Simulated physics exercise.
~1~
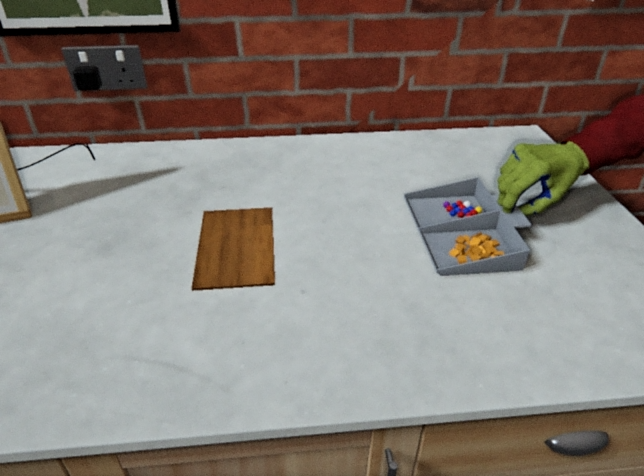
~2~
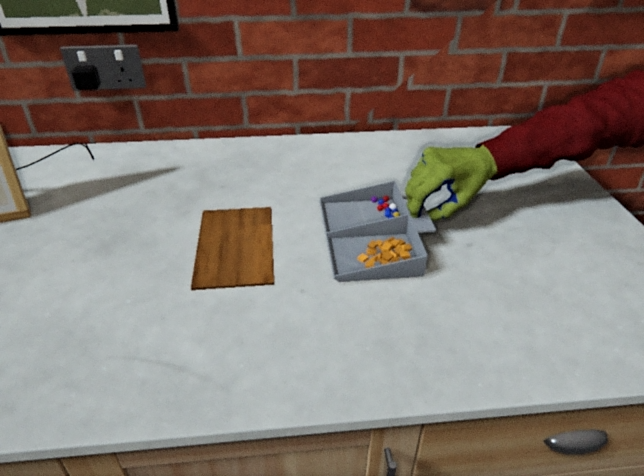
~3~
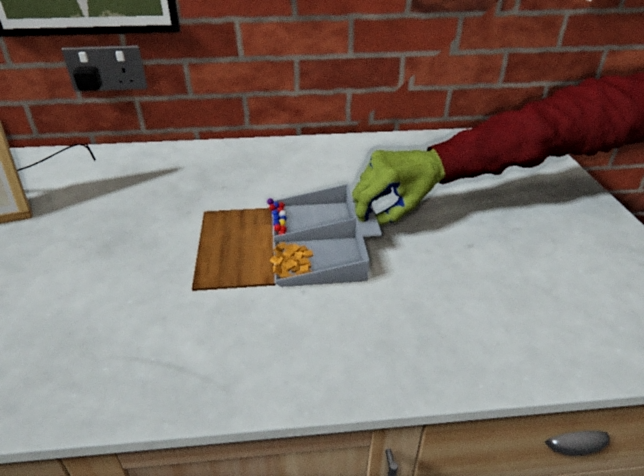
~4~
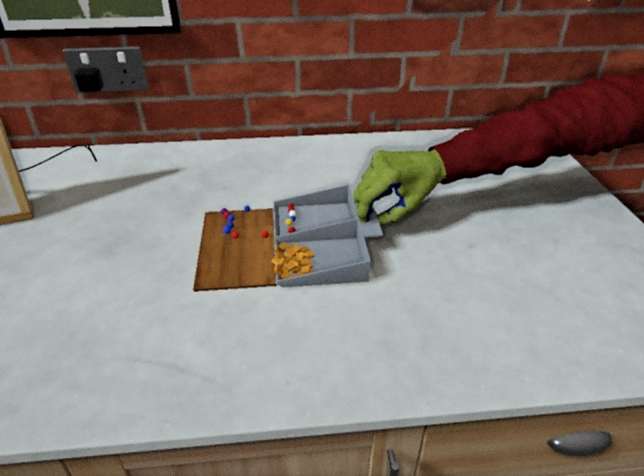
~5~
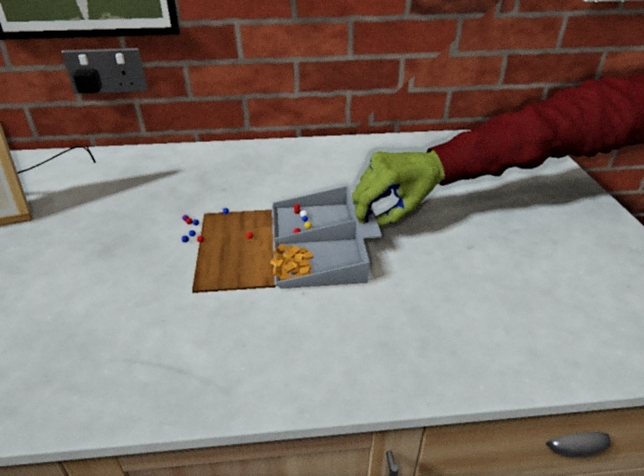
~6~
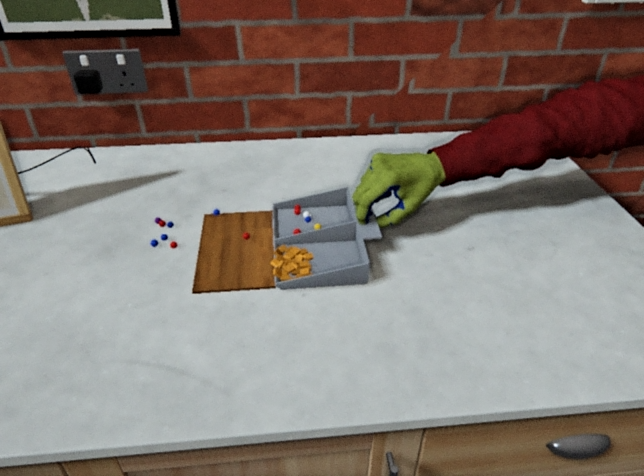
At first, a green-gloved hand holds a shallow grey tray at the right of a pale countertop, with small coloured balls in its farther section and orange pieces in the nearer one. The hand slides the tray left towards a flat wooden board. The tray stops at the board's edge, and both lots shift forward to the front rim. Several red and blue balls then spill out over the board, and most of them roll on past its left side. By the end, the orange pieces sit bunched inside near the rim, while roughly half the balls remain in the tray.
